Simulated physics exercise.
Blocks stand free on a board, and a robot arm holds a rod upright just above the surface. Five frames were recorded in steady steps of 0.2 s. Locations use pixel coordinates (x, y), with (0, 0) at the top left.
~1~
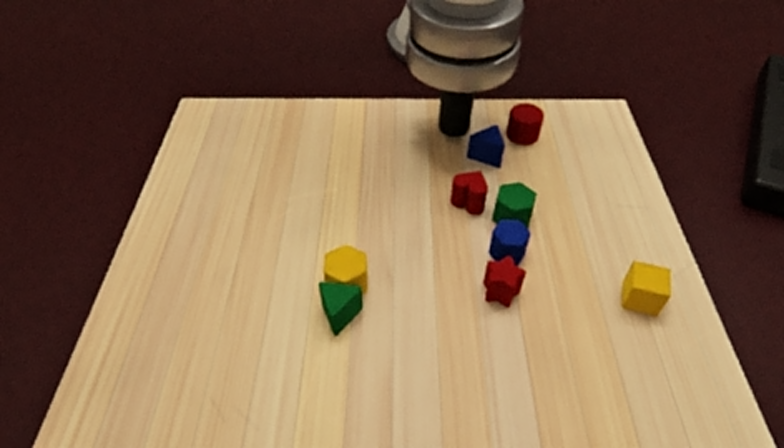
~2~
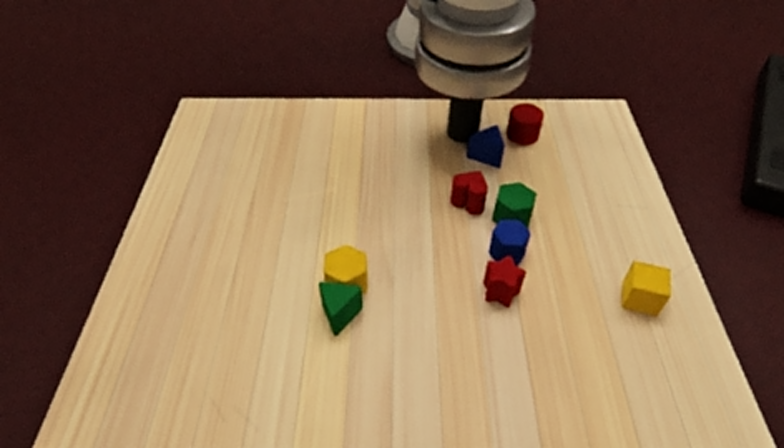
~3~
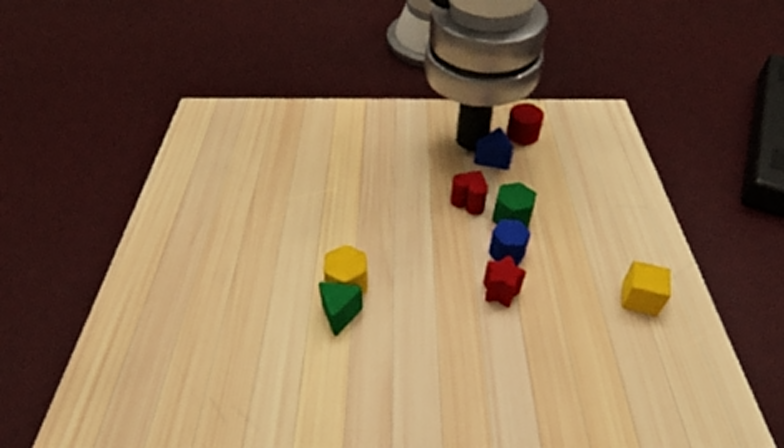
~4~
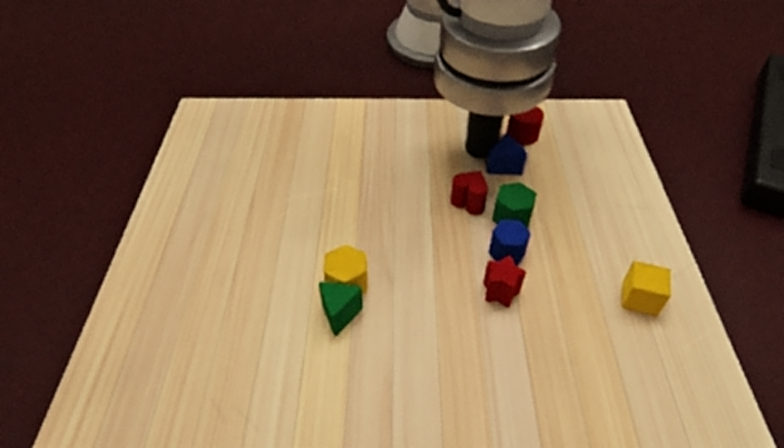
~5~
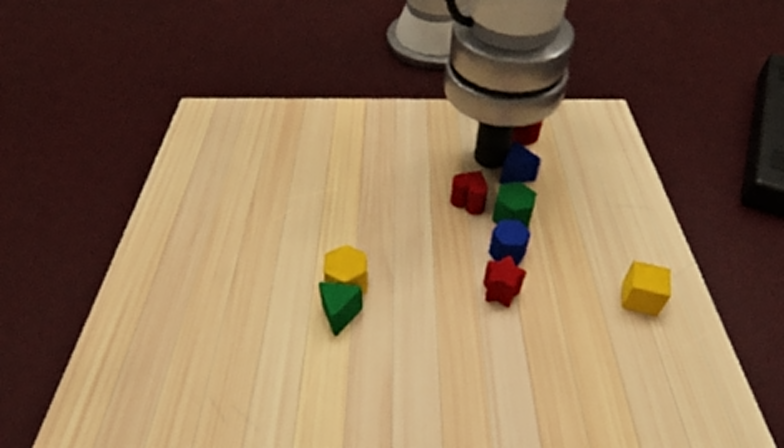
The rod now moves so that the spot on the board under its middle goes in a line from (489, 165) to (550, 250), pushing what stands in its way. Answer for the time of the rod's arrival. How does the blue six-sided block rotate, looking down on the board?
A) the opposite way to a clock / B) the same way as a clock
B.
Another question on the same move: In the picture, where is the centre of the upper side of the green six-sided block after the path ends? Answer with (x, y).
I expect it at (533, 253).
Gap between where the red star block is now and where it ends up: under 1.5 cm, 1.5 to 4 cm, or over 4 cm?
It is going to finish 1.5 to 4 cm from where it is now.
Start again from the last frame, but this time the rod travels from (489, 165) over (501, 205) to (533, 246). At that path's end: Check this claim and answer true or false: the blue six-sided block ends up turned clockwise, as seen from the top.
My answer: True.
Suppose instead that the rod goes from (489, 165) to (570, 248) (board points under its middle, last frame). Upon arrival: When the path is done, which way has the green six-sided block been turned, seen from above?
In a top view, it turns clockwise.
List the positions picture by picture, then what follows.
The first picture shows rod tip (454, 127); block tops, red star block (506, 270); blue six-sided block (512, 232); green six-sided block (517, 195); blue three-sided block (490, 135).
The second picture shows rod (463, 133); blocks unchanged.
The third picture shows rod (472, 140); blue three-sided block (497, 138).
The fourth picture shows rod (481, 148); blue three-sided block (508, 145).
The fifth picture shows rod (491, 157); red star block (506, 270); blue six-sided block (512, 232); green six-sided block (517, 195); blue three-sided block (521, 153).
On the path given first. One third of the way, rod (510, 184); blue three-sided block (541, 163), turned 35° anticlockwise.
Two thirds of the way, rod (531, 212); red star block (503, 278); blue six-sided block (507, 247), turned 25° clockwise; green six-sided block (527, 225), turned 40° clockwise; blue three-sided block (542, 164), turned 40° anticlockwise.
At the end, rod (553, 242); red star block (494, 288), turned 45° anticlockwise; blue six-sided block (496, 260), turned 60° clockwise; green six-sided block (533, 253), turned 75° clockwise; blue three-sided block (542, 164), turned 40° anticlockwise.
